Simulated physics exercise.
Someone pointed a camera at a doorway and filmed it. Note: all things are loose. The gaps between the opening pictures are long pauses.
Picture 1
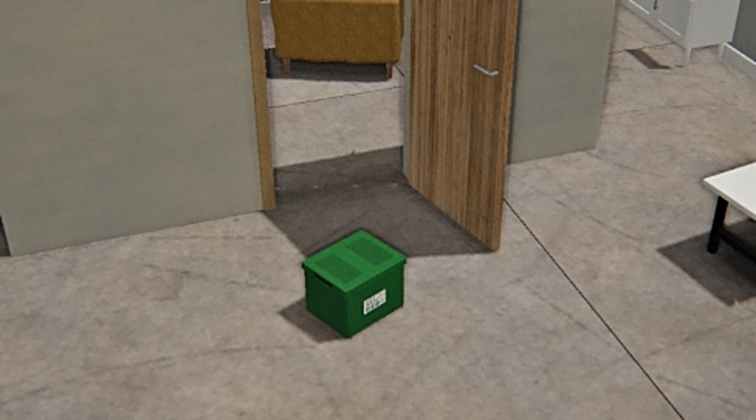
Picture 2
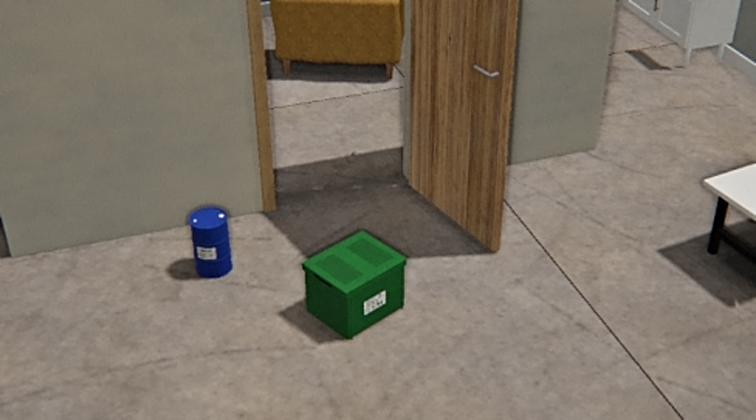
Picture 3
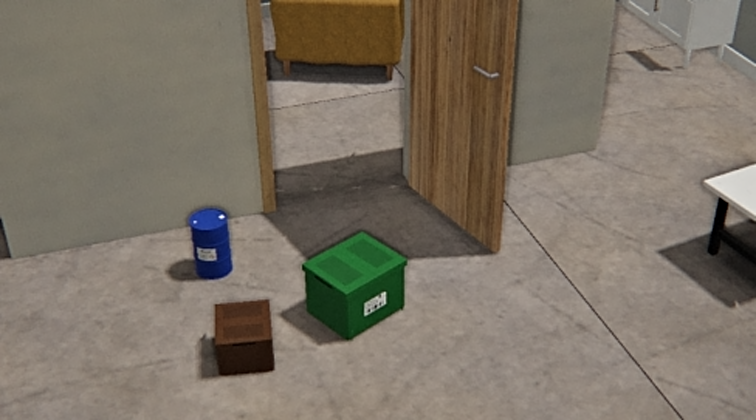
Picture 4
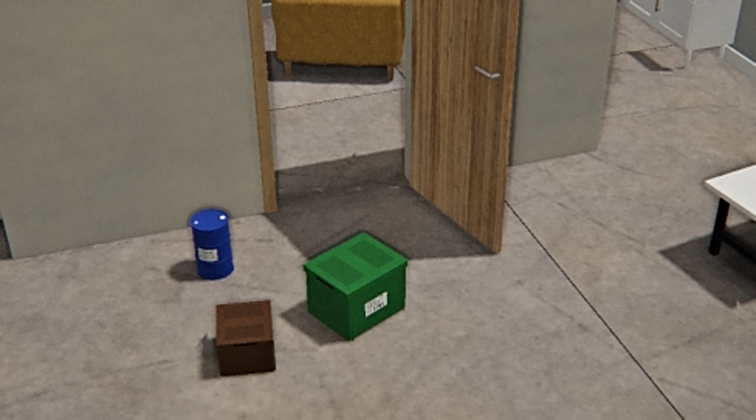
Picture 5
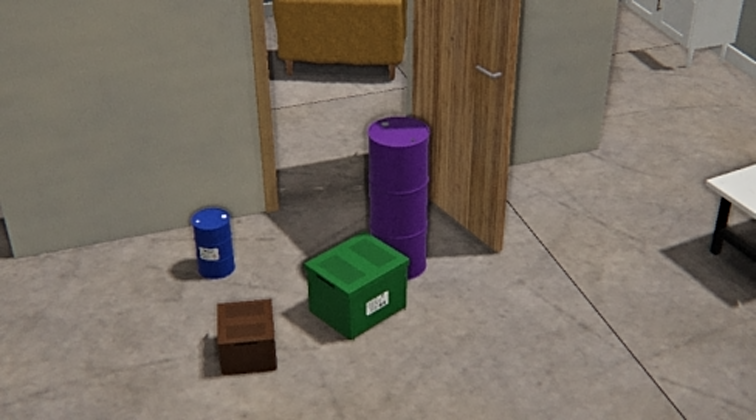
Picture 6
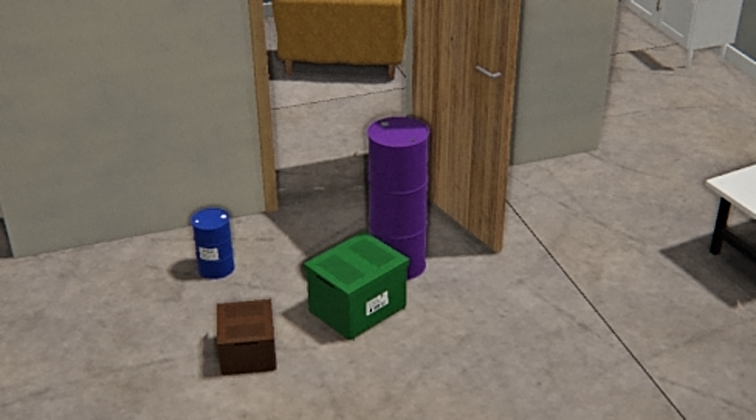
A wooden door stands open as a blue canister, brown tote and purple drum appear.
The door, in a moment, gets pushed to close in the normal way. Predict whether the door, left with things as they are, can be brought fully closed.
Prediction: It cannot close fully.
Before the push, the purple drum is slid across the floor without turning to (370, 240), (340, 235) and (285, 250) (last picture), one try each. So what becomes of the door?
On the first go it doesn't make it all the way, then it doesn't make it all the way, and last it makes it all the way.
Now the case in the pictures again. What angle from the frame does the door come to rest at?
About 75°.
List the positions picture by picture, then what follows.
In the first frame, door wide open and still.
In the second frame, door wide open and still; blue canister (211, 243).
In the third frame, door wide open and still; green tote (355, 286); blue canister (211, 244).
In the fourth frame, door wide open and still; brown tote (246, 339); green tote (356, 287).
In the fifth frame, door wide open and still; blue canister (214, 244); brown tote (247, 338).
In the sixth frame, door wide open and still; purple drum (398, 201); green tote (357, 286).
Then, 0.40 s past the last view, door at 98°.
Then, 0.60 s past the last view, door at 88°.
Then, 0.70 s past the last view, door at 82°.
Then, 0.80 s past the last view, door at 76°.
Finally, door at 76°; all 4 still in place. Final places as the last picture's camera would see them, purple drum near (397, 201).
